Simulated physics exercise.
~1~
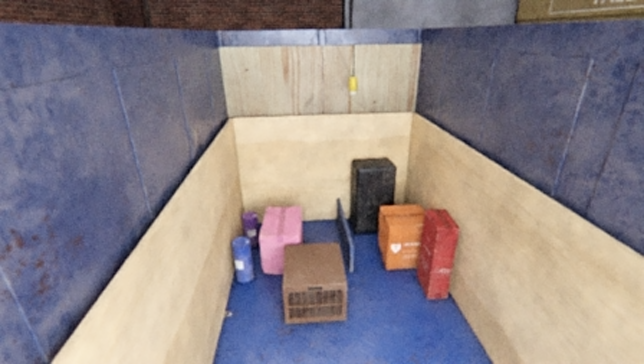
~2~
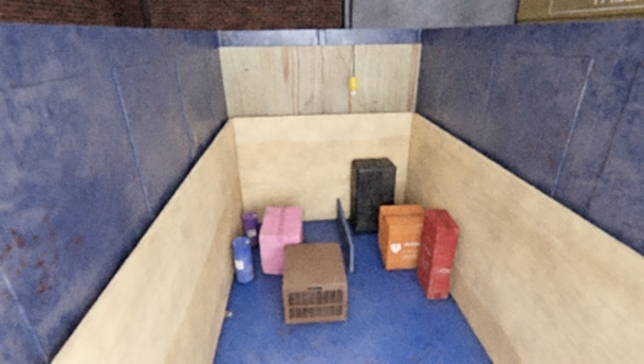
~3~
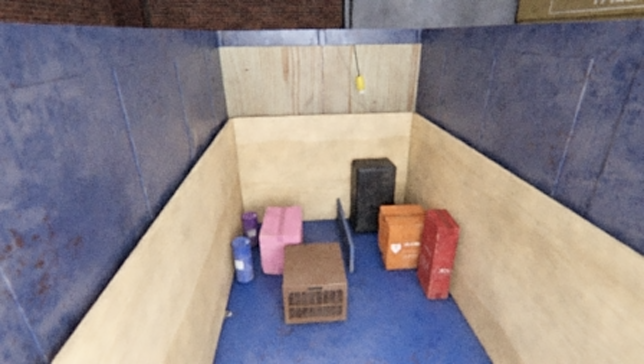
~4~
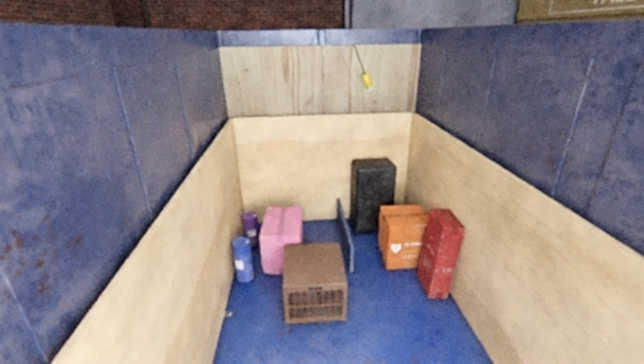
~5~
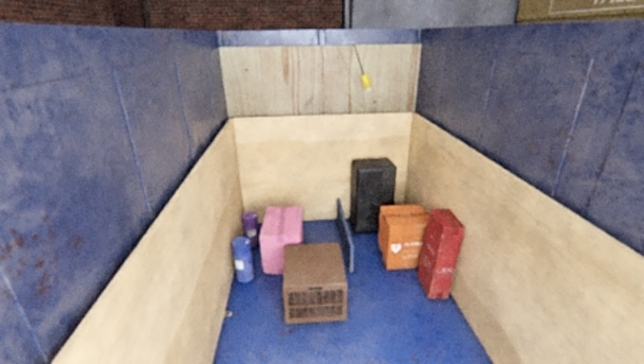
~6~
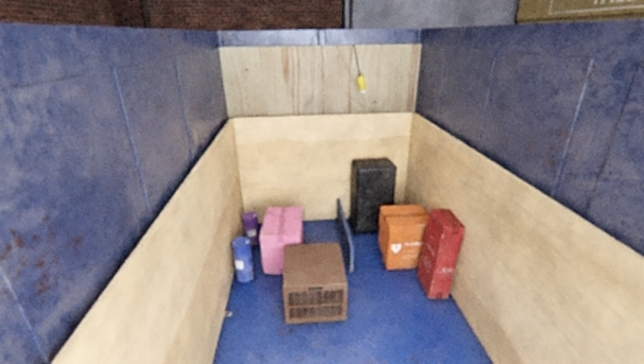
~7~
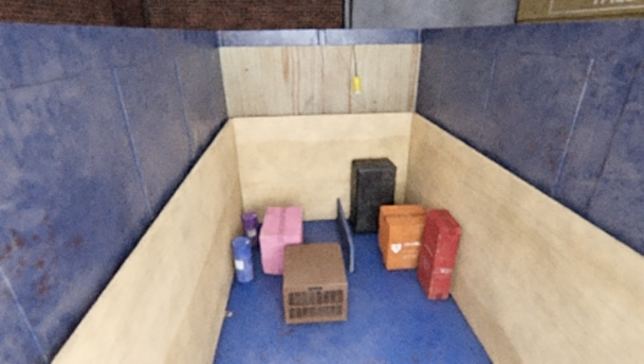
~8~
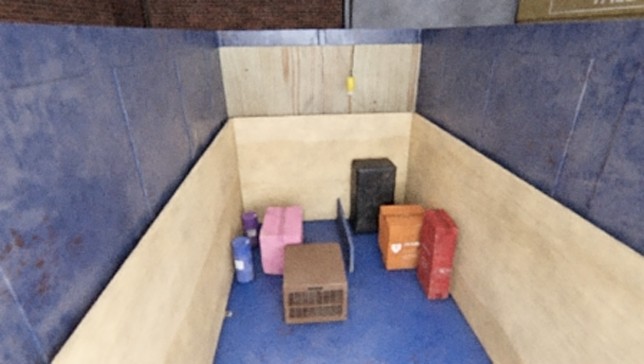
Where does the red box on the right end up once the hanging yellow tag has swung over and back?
It is still standing beside the orange box near the right wall, in the same spot where it began.
In the blue-floored load bay of a van, a small yellow tag dangling at the front wall drifted to the right and then swung back leftward. Below it, the boxes, canisters, brown chest and black case all stayed where they stood.
